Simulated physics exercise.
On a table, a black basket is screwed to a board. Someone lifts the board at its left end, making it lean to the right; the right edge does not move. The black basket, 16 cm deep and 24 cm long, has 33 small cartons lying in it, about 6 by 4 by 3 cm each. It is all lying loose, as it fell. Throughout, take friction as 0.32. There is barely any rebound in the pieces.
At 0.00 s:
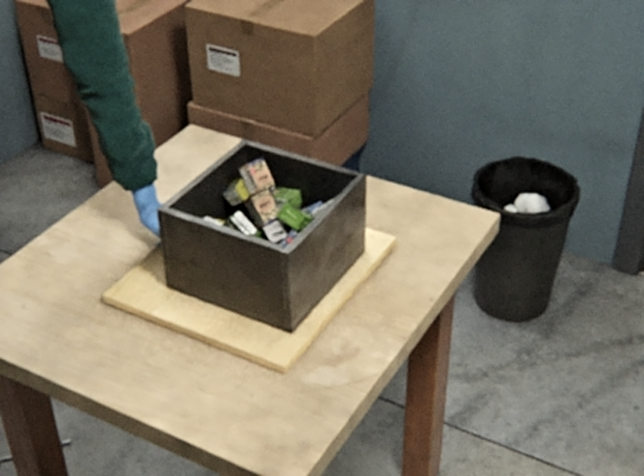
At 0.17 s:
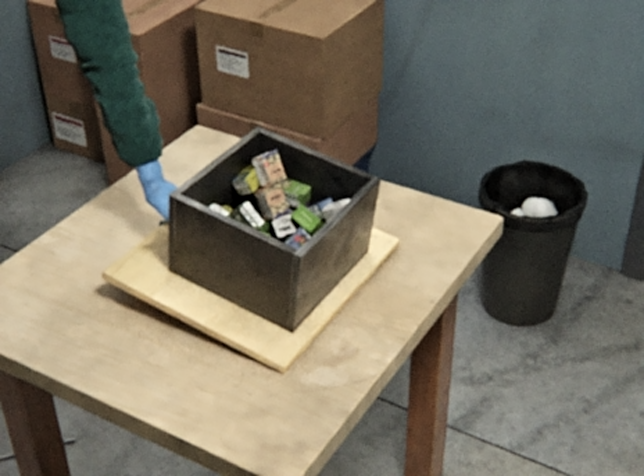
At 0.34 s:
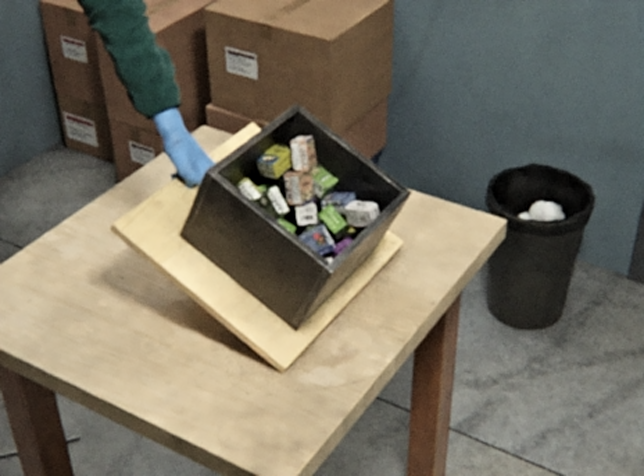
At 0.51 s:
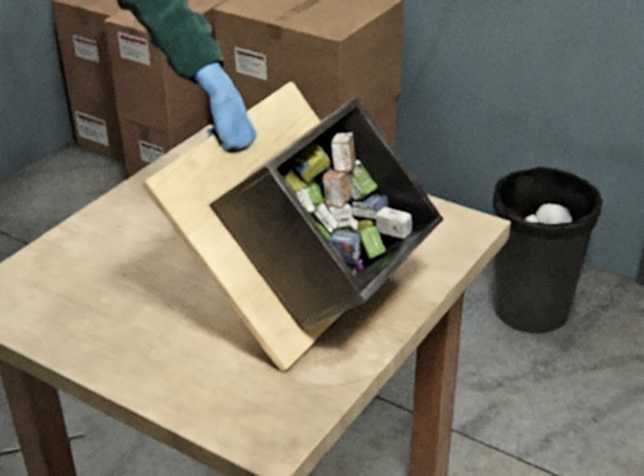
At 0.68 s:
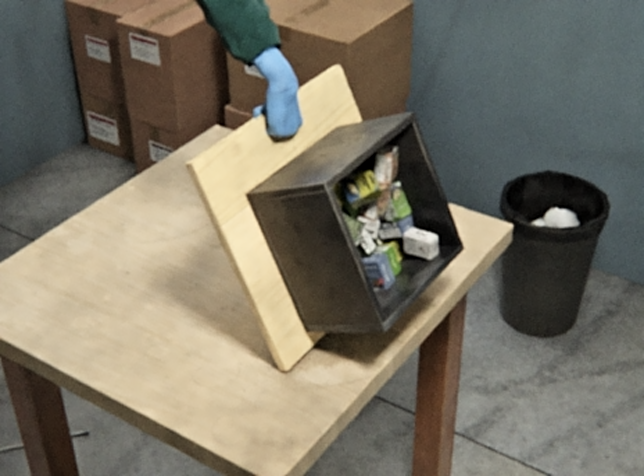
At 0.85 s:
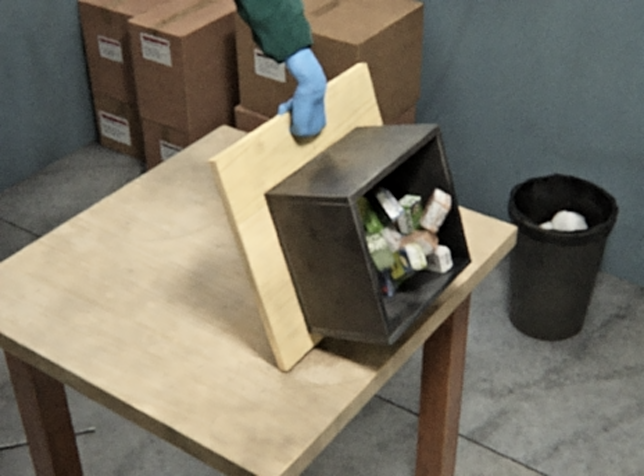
On a wooden table, a blue-gloved hand lifted the left end of a board with a black basket fixed to it, tilting it steeply rightward while the loose small cartons shifted inside.
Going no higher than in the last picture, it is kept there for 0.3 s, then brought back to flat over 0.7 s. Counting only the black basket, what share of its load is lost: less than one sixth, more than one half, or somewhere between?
Looks like not even a sixth of the stuff is going to get out.
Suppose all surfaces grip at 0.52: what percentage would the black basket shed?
Black basket 0 per cent.
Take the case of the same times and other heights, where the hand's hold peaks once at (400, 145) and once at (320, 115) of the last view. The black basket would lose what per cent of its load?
The black basket would lose 70 per cent in the first try and 10 per cent in the second.
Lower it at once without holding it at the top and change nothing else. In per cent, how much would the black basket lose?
Black basket 0%.
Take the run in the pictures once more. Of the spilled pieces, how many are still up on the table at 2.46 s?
I'd put it at close to 0.
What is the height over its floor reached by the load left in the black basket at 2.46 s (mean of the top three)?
13 cm, more or less.
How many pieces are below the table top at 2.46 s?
Count: Roughly 1.
After 1.11 s, tilt 72°; black basket 32 in, 1 out.
After 1.43 s, tilt 47°; black basket 32 in, 1 out.
After 1.88 s, tilt 0°; black basket 32 in, 1 out.
Final count (at 2.46 s), black basket 32 in, 1 out. Asked share, 1 of 33, 3 per cent.
